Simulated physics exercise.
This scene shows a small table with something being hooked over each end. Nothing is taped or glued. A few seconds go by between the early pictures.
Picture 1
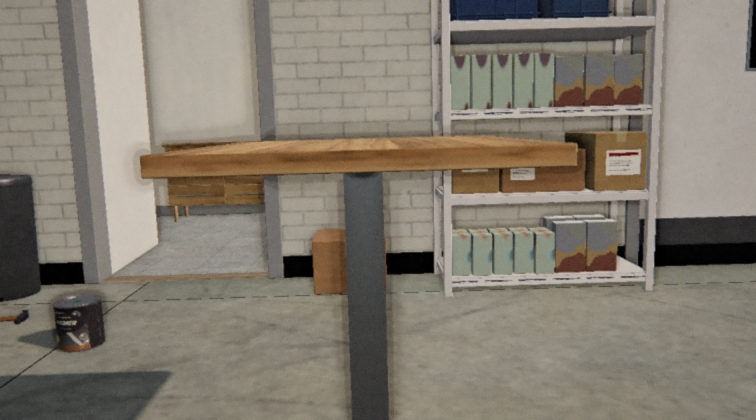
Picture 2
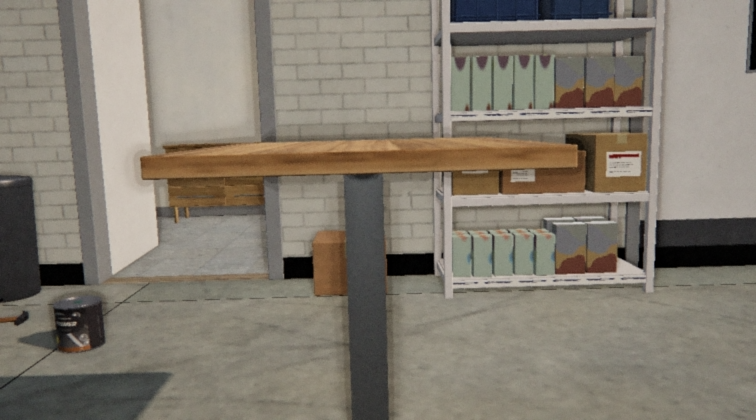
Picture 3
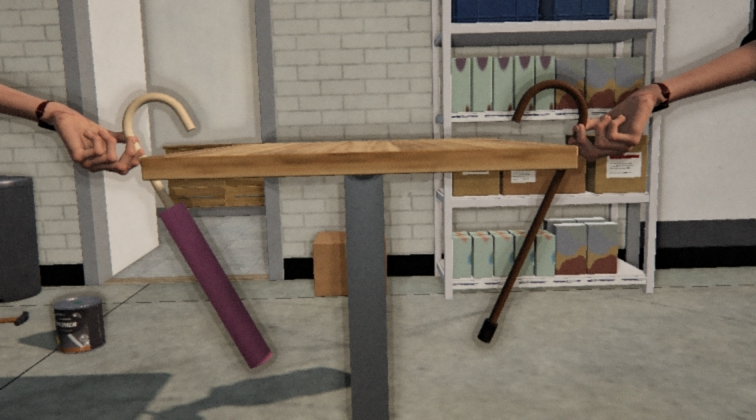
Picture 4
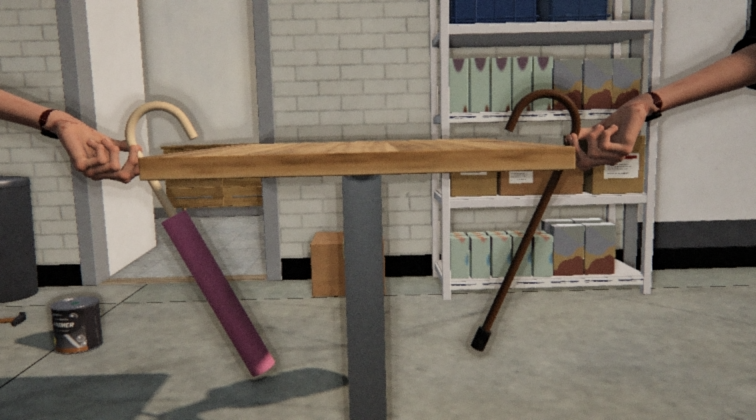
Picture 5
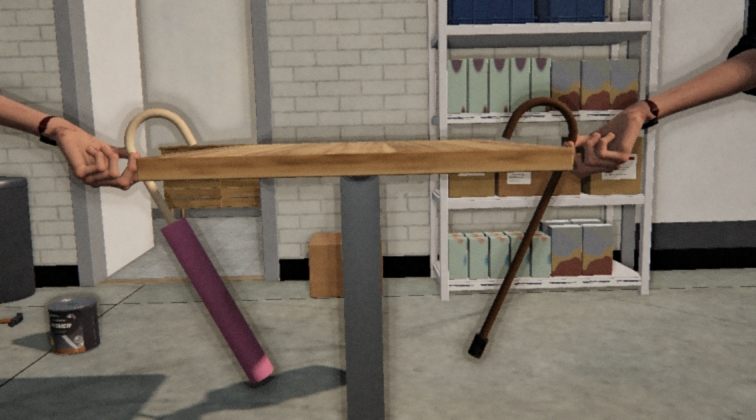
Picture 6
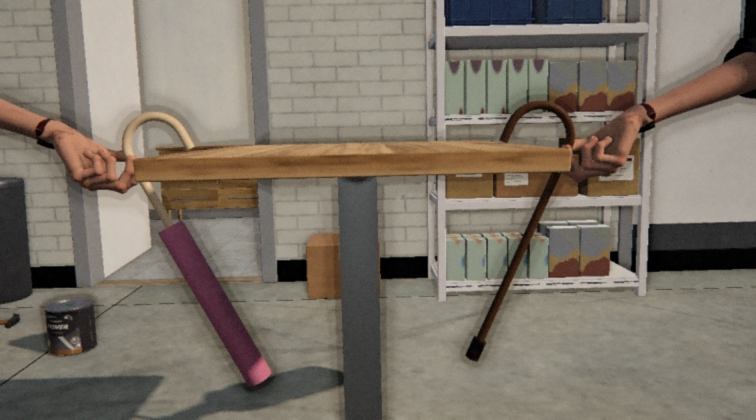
Two hands hook a pink umbrella and a brown cane over the table's left and right ends.
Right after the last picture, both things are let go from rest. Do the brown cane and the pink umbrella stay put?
In the end the brown cane will stay on, the pink umbrella will come off.
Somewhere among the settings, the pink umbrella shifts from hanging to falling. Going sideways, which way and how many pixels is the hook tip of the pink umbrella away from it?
Somewhere near 8 pixels, heading right.
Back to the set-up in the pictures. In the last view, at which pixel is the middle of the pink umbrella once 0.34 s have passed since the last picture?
(200, 401), roughly.
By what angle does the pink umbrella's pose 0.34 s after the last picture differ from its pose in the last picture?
10 degrees or so.
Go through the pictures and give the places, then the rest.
In the first frame, table (362, 151).
In the second frame, table (363, 152).
In the third frame, still on the way; brown cane (511, 209); table (363, 153).
In the fourth frame, still on the way; pink umbrella (214, 238); table (361, 154).
In the fifth frame, still on the way; brown cane (501, 225); table (359, 154).
In the sixth frame, in place, still held; brown cane (499, 229); pink umbrella (211, 249); table (357, 155).
Then, 0.34 s on from there, brown cane at rest near (500, 229); pink umbrella at the bottom near (199, 401).
Then, 0.54 s on from there, brown cane at rest near (501, 229); pink umbrella on its way down.
In the end, the brown cane stays hooked on the edge, near (499, 229); the pink umbrella falls to the floor.
